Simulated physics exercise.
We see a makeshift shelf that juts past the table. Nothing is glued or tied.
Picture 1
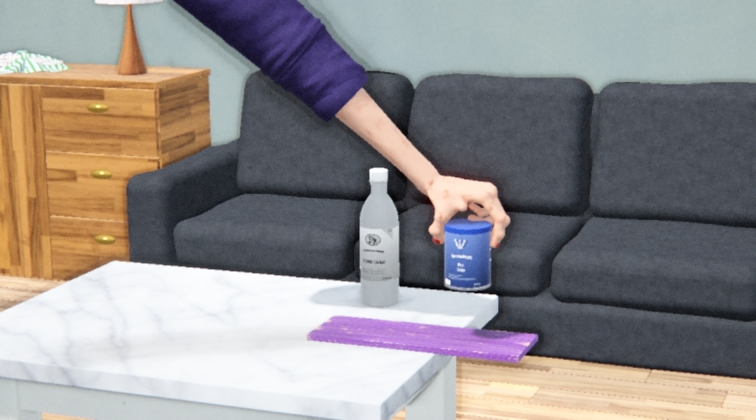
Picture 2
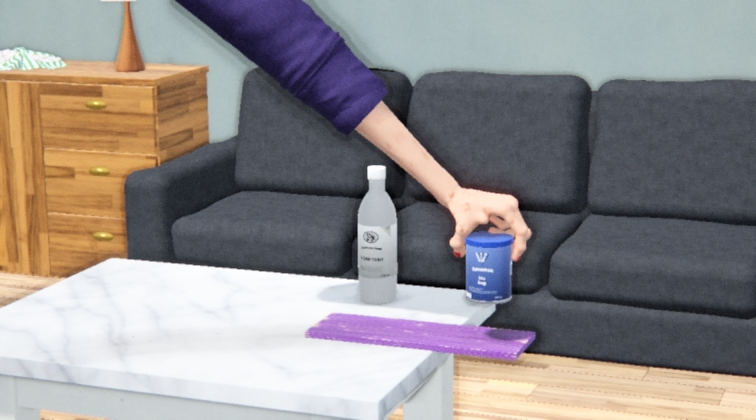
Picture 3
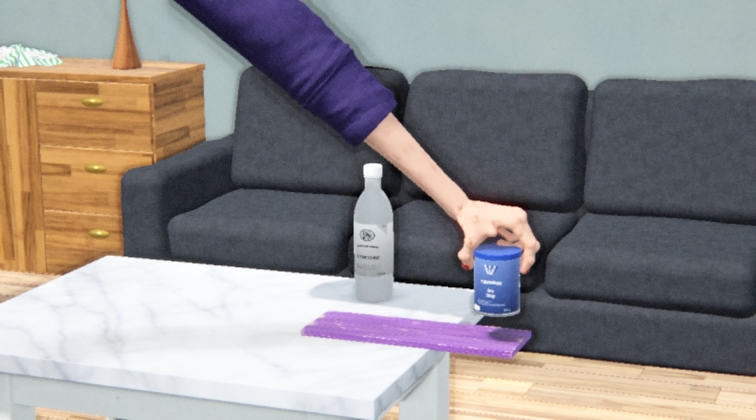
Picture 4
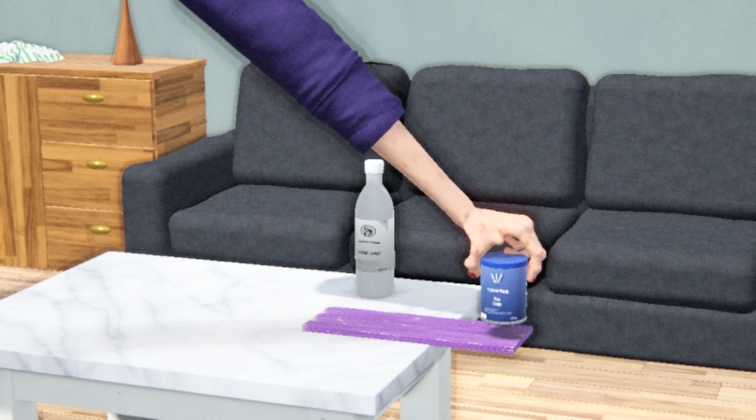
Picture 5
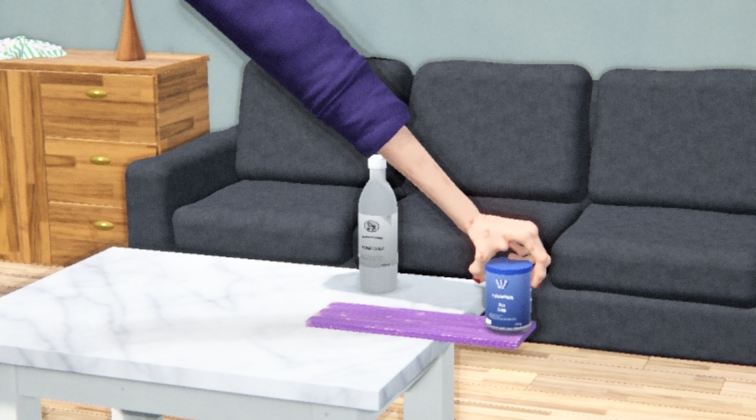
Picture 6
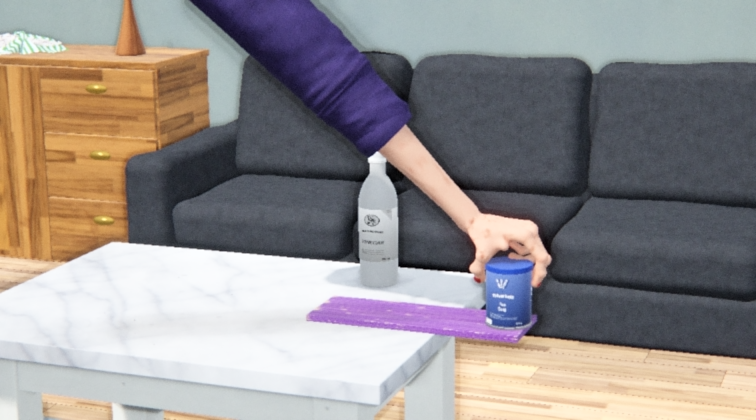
At the start, a hand in a purple sleeve grips a blue tin above the far end of a marble-topped table, beside a grey bottle and a purple plank. The hand lowers the tin a short way down and slightly right, until it is at the plank's right end, still in the hand's grasp.
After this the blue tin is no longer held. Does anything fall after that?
The plank tips off the edge.
Then, 0.50 s later than the last frame, purple plank and blue tin now down on the floor or falling.
Then, 0.70 s later than the last frame, things are still on the move.
Then, 1.00 s later than the last frame, as before.
When it is over, down on the floor or falling, purple plank and blue tin; white bottle as before. The plank goes over.
